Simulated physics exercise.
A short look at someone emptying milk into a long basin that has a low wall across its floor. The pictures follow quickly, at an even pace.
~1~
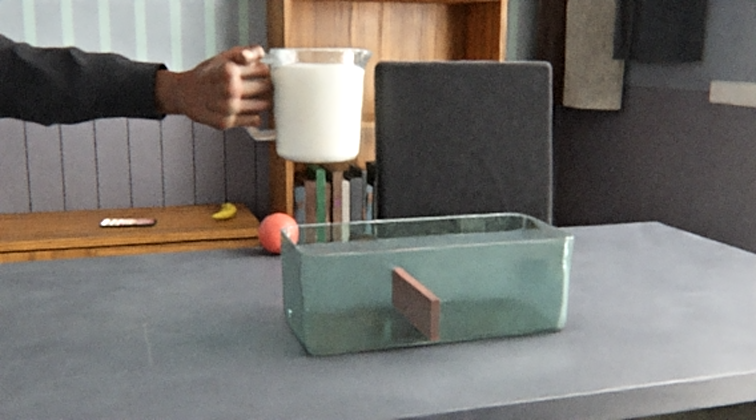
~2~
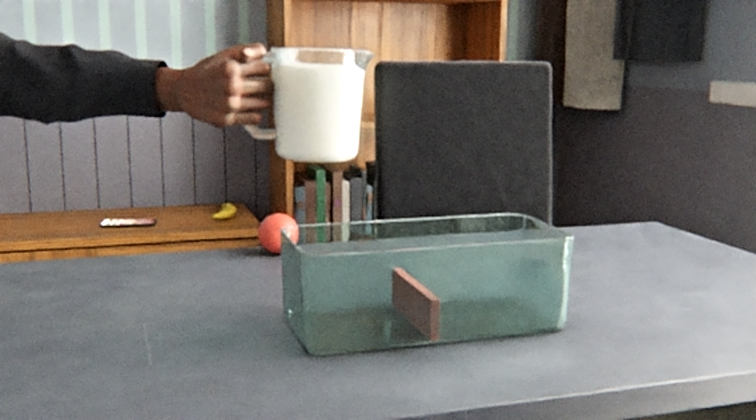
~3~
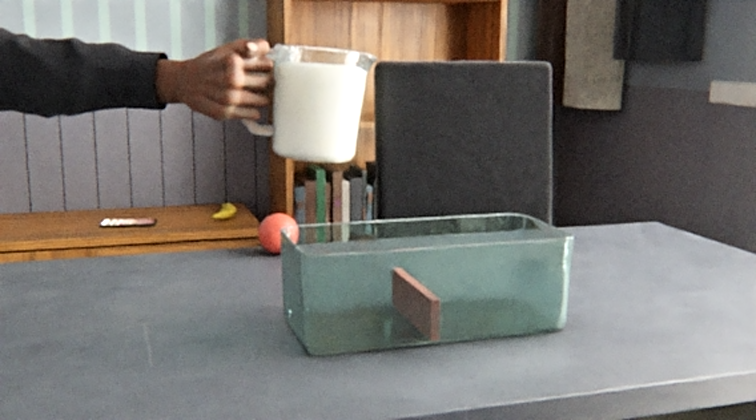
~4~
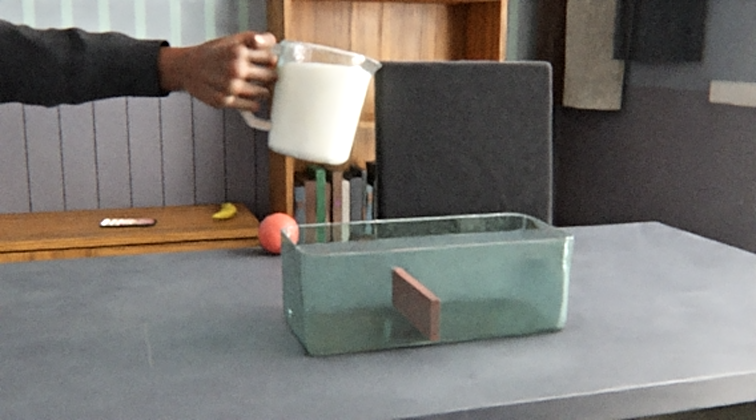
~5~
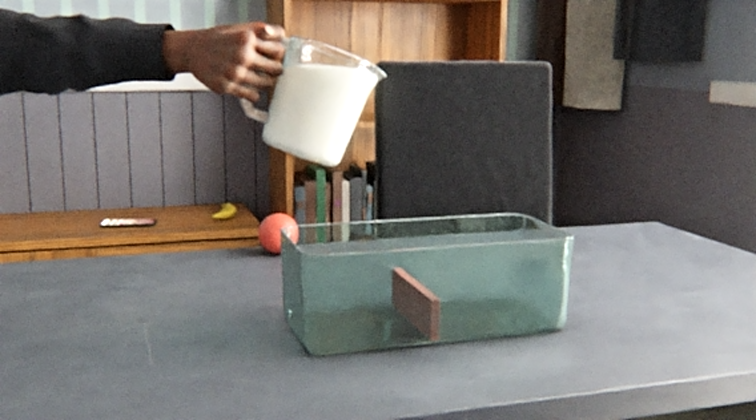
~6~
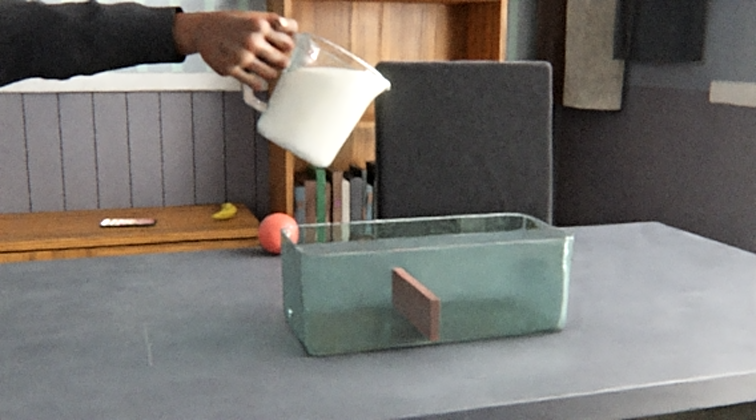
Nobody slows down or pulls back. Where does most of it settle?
It is the right one.
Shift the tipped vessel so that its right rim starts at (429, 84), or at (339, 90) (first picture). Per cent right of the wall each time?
About 95 and 5 per cent.
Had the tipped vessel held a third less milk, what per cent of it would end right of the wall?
About 85 per cent.
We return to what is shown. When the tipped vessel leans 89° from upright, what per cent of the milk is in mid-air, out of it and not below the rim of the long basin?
Close to 25 per cent.
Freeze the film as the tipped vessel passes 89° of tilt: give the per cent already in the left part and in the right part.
Left about 0, right about 10.
A moment on, the tilt is 89° and 62 per cent is still to pour, 0 is left of the wall and 12 right of it.
Next, the tilt is 101° and 19 per cent is still to pour, 3 is left of the wall and 58 right of it.
Then the tilt is 101° and 4 per cent is still to pour, 4 is left of the wall and 87 right of it.
Later the tilt is 101° and 0 per cent is still to pour, 8 is left of the wall and 90 right of it.
Finally, 9 per cent lies left of the wall, 90 right of it and 1 outside.
